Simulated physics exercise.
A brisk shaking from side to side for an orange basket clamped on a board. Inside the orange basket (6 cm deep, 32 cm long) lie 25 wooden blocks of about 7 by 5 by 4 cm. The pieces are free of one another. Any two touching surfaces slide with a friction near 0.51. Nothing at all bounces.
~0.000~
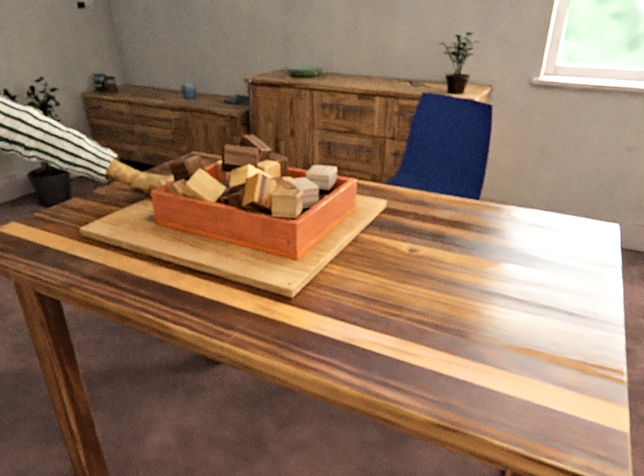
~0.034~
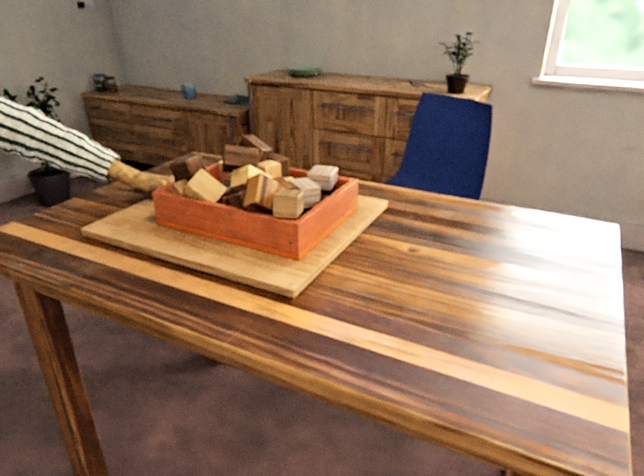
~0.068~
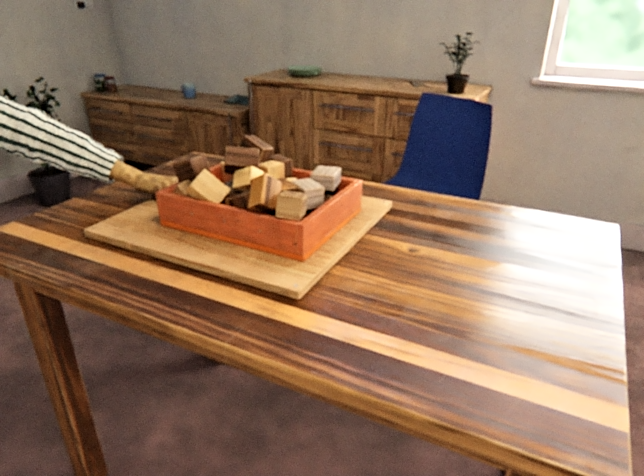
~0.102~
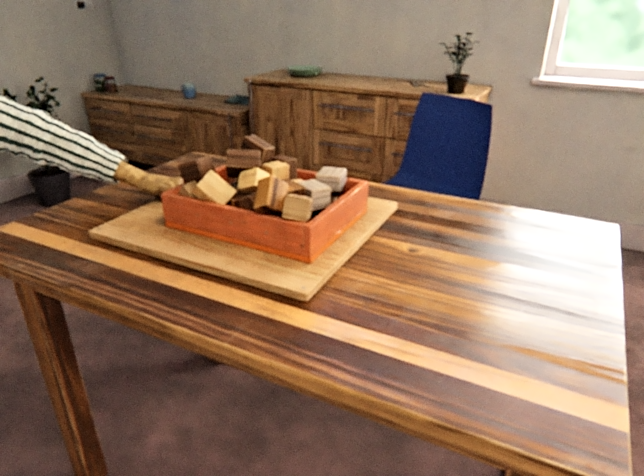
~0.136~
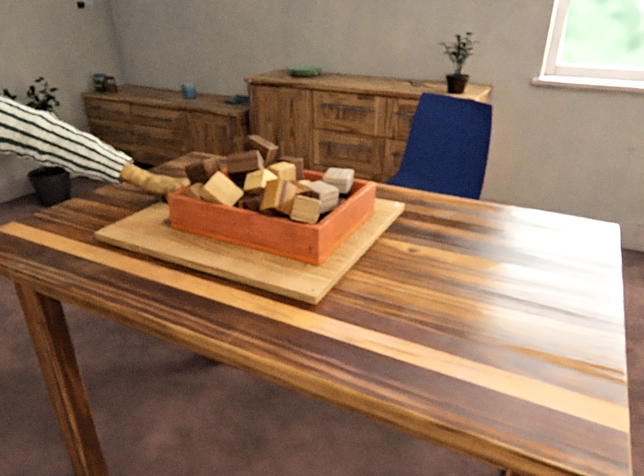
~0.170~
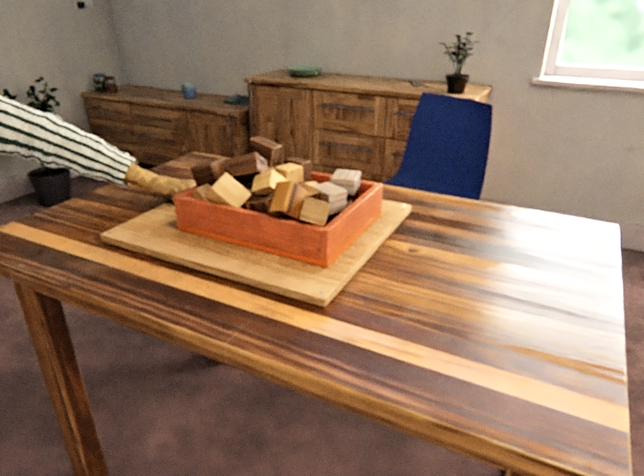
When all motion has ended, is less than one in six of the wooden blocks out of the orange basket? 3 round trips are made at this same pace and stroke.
Yes, fewer than one in six are out.
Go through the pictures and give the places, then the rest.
In the first picture (each is followed by its nearest rim corner in this view), orange basket, (292, 221); shifted 0 cm; none out.
In the second picture, orange basket, (294, 222); shifted 0 cm.
In the third picture, orange basket, (298, 223); shifted 1 cm.
In the fourth picture, orange basket, (305, 224); shifted 3 cm.
In the fifth picture, orange basket, (314, 226); shifted 5 cm.
In the sixth picture, orange basket, (322, 228); shifted 6 cm; none out.
After 0.48 s, orange basket 25 in, 0 out.
After 0.88 s, orange basket 24 in, 1 out.
After 1.43 s, orange basket 24 in, 1 out.
Outcome (at 2.14 s), orange basket 24 in, 1 out. Asked share, 1 of 25, 4 per cent.
